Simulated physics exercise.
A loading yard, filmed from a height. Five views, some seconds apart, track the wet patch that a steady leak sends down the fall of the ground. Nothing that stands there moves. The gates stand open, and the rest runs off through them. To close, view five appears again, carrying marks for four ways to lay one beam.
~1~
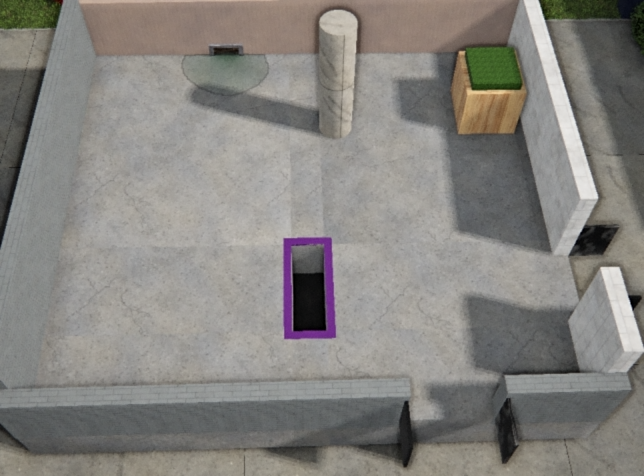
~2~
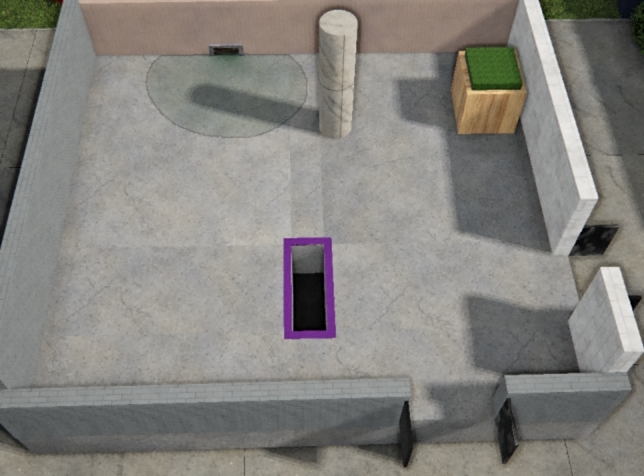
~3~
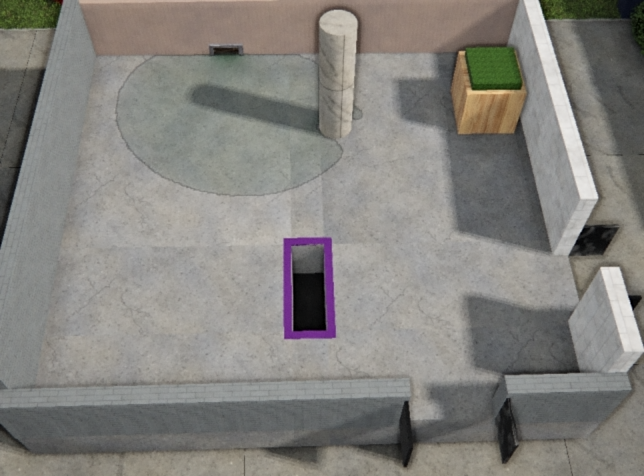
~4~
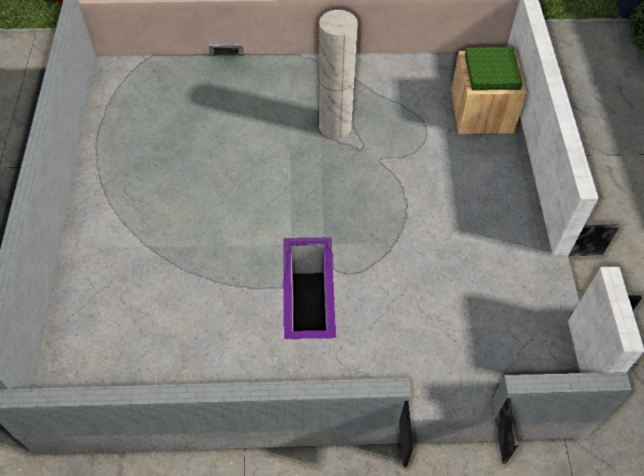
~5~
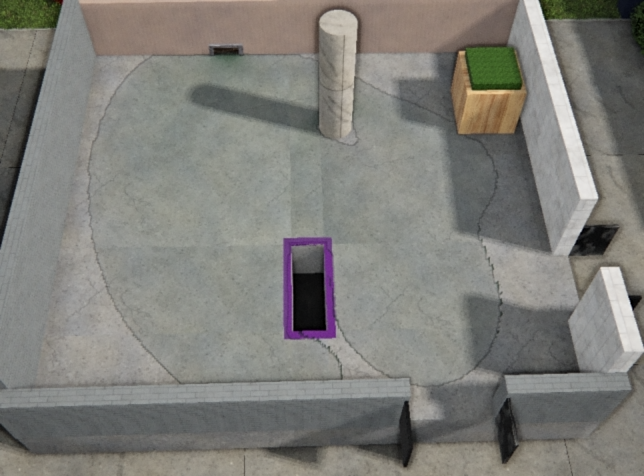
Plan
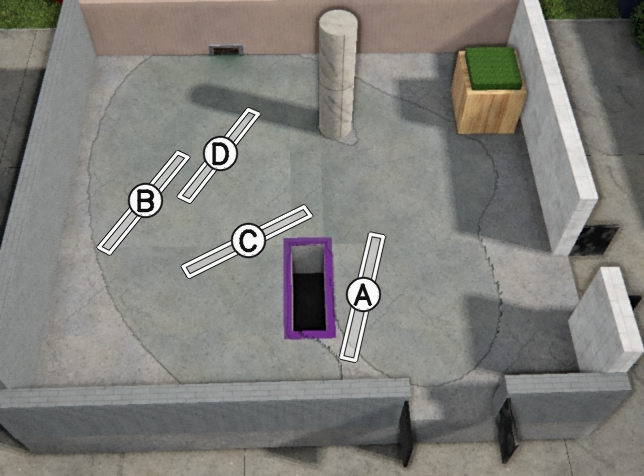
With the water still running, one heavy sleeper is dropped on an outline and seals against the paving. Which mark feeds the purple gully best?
Use place A.
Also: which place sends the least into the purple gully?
It is C.
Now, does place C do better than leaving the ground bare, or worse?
Place C is worse.
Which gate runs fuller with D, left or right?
More leaves on the left.
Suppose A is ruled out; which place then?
Here it is place B.
On the marked copy, A from (348, 358) to (376, 235); B from (104, 250) to (182, 155); C from (186, 271) to (307, 211); D from (184, 198) to (253, 111).
If A is chosen, about 41 % of the stream runs into the purple gully, about 59 % out by the gates.
If B is chosen, about 28 % of the stream runs into the purple gully, about 72 % out by the gates.
If C is chosen, about 2 % of the stream runs into the purple gully, about 98 % out by the gates.
If D is chosen, about 11 % of the stream runs into the purple gully, about 89 % out by the gates.
